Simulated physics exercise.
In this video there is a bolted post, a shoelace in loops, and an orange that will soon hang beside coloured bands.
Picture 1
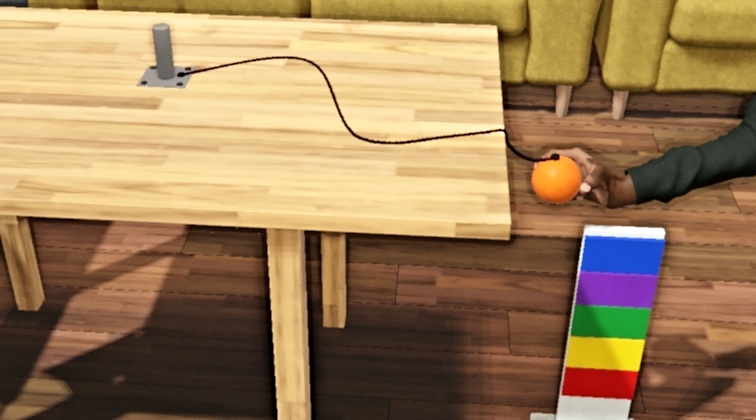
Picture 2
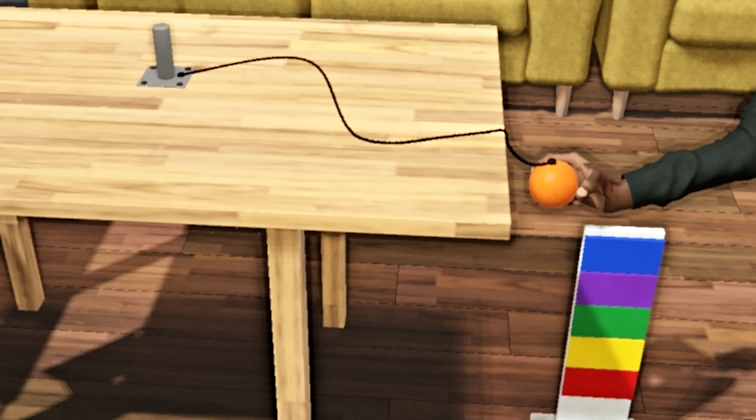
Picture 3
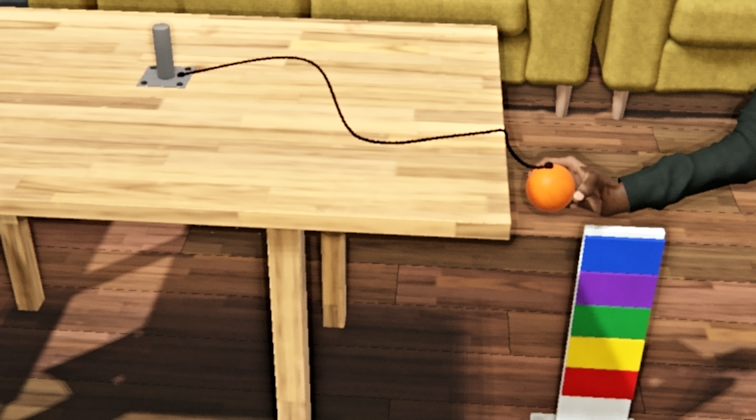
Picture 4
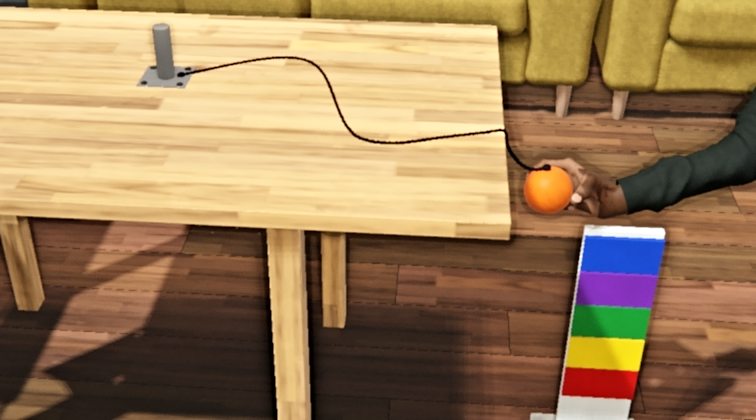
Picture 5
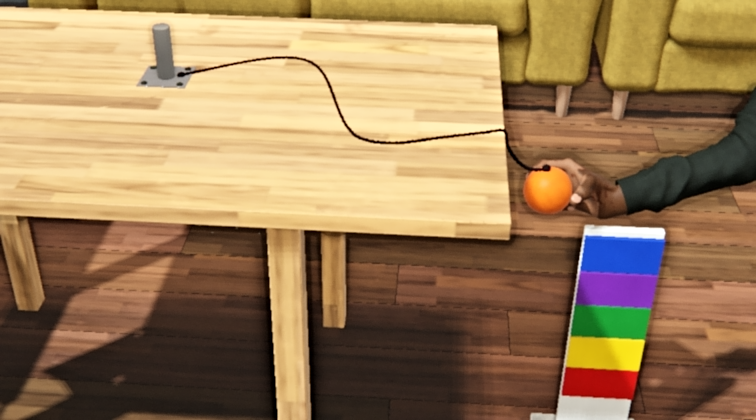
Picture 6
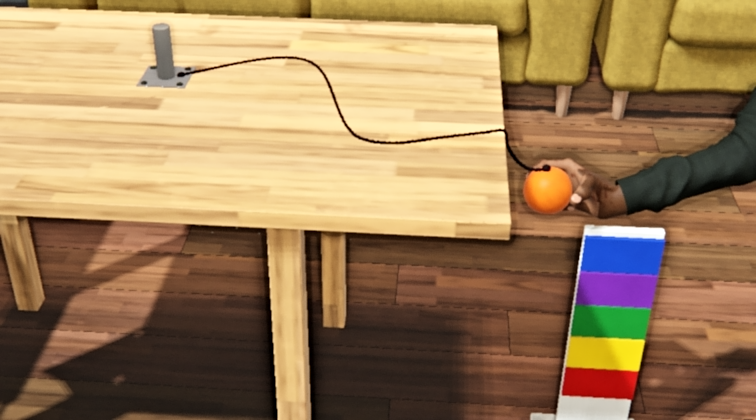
The clip shows a hand holding an orange tied to a dark cord that runs across a wooden table from a metal post; the hand lowers the orange slightly beside the table edge, above a multicoloured striped board, then keeps still.
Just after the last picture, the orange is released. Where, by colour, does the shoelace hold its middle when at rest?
By colour, at green.
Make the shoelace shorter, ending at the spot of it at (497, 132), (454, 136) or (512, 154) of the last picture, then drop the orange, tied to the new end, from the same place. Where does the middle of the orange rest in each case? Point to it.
Try 1: About (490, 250). Try 2: About (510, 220). Try 3: About (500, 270).
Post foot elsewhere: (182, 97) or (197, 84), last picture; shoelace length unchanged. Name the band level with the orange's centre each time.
Yellow; yellow.
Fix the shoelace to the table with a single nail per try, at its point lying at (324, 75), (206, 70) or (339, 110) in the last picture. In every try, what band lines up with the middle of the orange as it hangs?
First try purple, second try green, third try blue.
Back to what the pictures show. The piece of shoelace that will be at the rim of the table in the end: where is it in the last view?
The point sits close to (371, 141).
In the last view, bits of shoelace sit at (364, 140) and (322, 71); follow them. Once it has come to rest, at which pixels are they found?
Around (499, 108), then around (345, 92).
Soon after, orange near (477, 272); level with purple.
Then, orange near (511, 294); level with green.
At rest, orange near (496, 293); level with green. At green.
